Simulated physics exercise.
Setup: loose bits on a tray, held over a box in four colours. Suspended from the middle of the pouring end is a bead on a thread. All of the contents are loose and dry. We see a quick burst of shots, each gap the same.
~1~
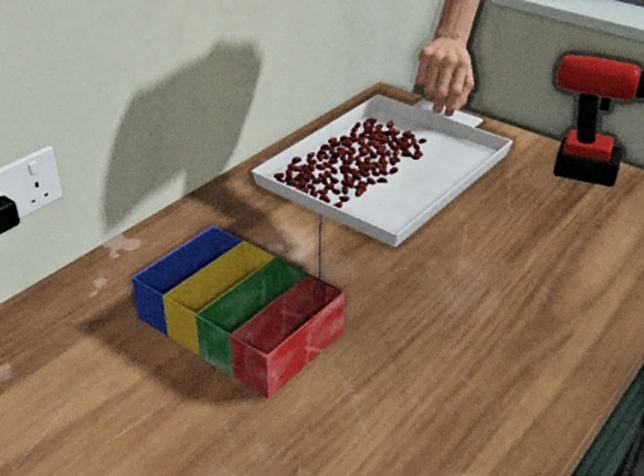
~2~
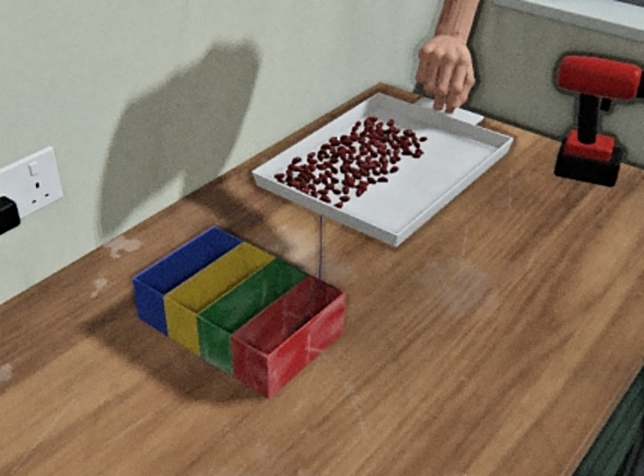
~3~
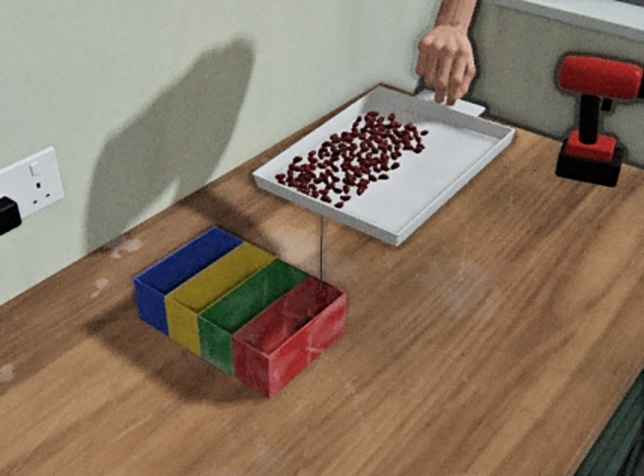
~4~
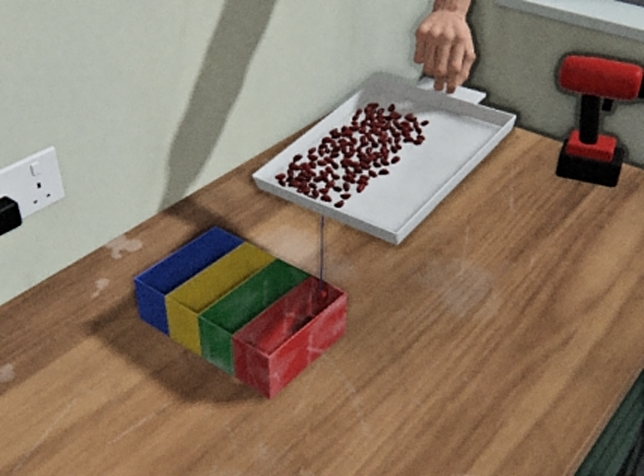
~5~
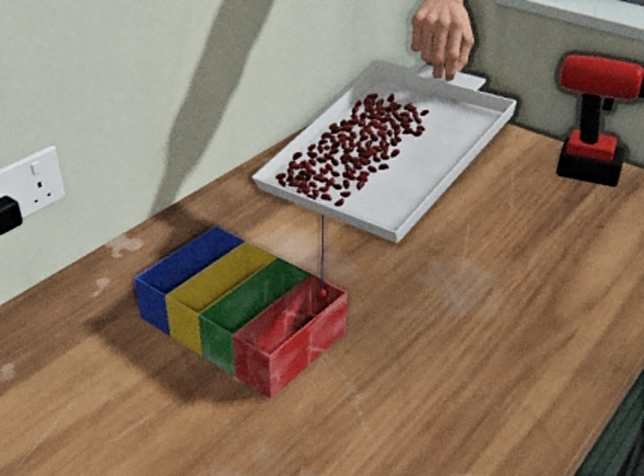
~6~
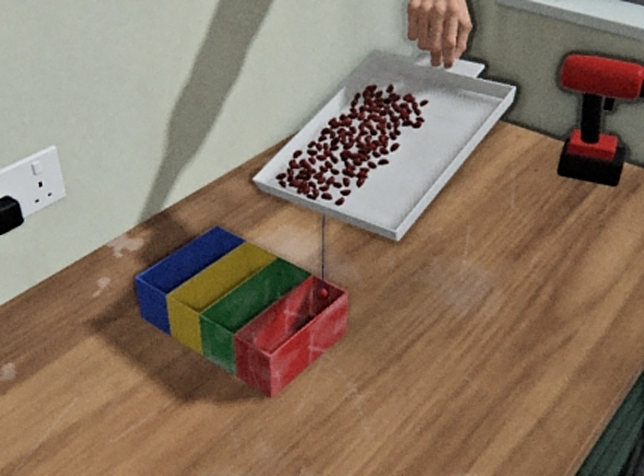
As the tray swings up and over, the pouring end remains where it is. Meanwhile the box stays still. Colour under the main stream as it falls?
Green, I would say.
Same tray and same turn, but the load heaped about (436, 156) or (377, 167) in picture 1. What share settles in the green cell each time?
40 % and 40 %.
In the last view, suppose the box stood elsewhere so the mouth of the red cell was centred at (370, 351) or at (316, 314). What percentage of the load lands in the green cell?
In the first position around 0 percent, in the second around 50 percent.
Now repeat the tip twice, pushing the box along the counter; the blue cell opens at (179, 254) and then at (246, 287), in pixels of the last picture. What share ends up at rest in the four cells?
90 %, 100 %.
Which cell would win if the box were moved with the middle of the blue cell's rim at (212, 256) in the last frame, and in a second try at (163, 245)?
Result 1: Green. Result 2: The cell in red.
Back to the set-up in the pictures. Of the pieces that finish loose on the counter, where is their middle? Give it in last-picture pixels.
Roughly at (296, 397).
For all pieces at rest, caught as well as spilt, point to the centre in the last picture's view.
Last view, centre at rest - approx. (259, 336).
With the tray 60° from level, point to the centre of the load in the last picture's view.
Centre estimate: (308, 154).
Soon after the last picture, tray tipped steeply; nearly all on the tray; a stray few falling or outside the box.
A little later, tray tipped right over; nearly all on the tray; a stray few in the red cell; a stray few in the yellow cell; a stray few falling or outside the box.
Later still, tray tipped past a quarter turn; about half in the green cell; about a quarter in the red cell; a small part in the yellow cell; a small part falling or outside the box.
At rest, tray tipped past a quarter turn; about half in the green cell; about a quarter in the red cell; a small part in the yellow cell; none in the blue cell; a small part outside the box.
